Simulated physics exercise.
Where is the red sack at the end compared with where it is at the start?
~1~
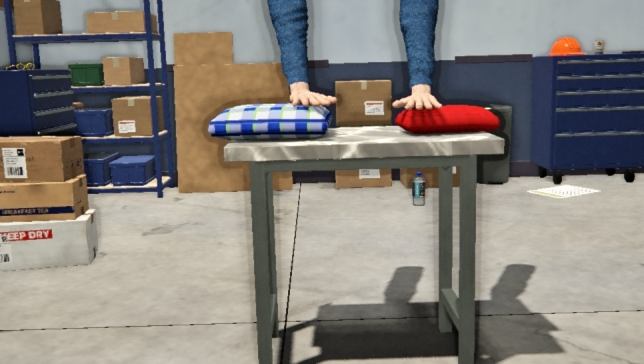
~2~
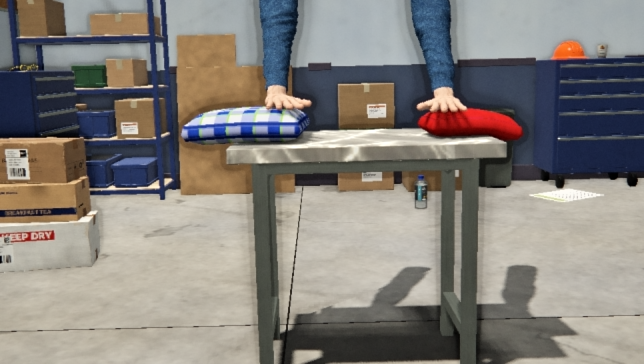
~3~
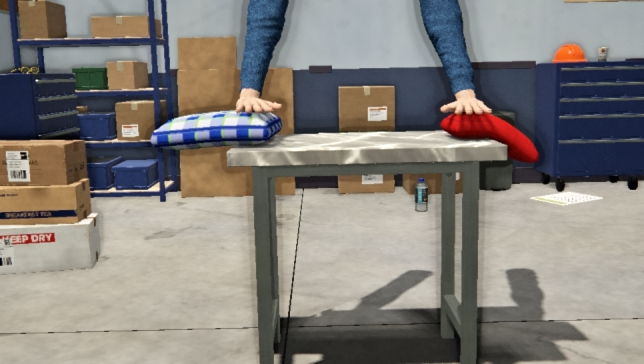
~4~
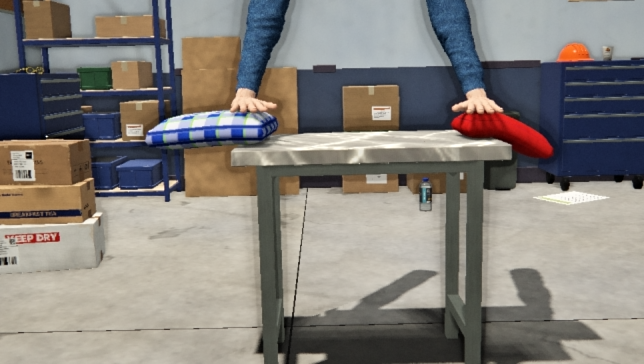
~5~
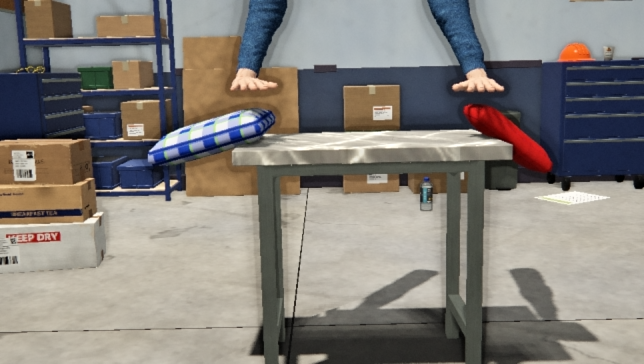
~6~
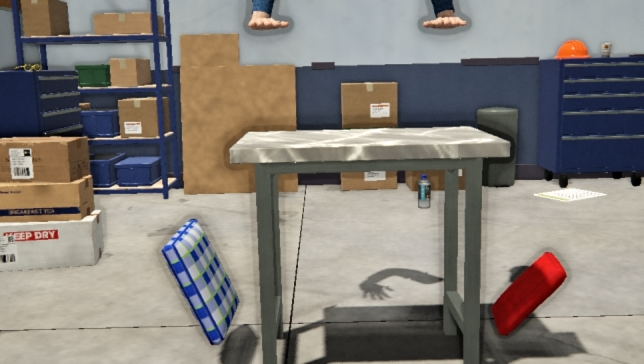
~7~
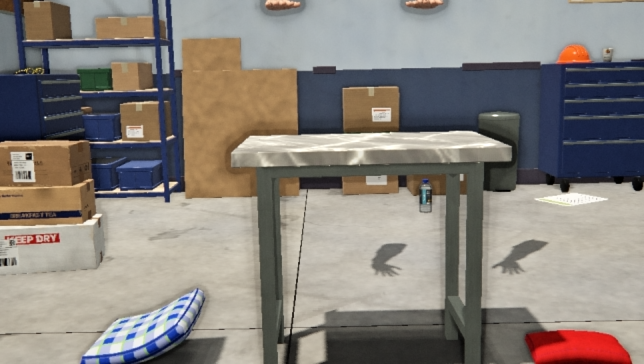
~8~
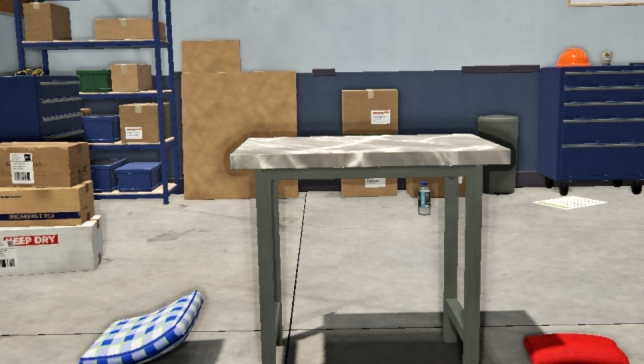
At the start the red sack lies on the right part of the tabletop under a hand. At the end it lies on the floor, lower down and to the right of the table.
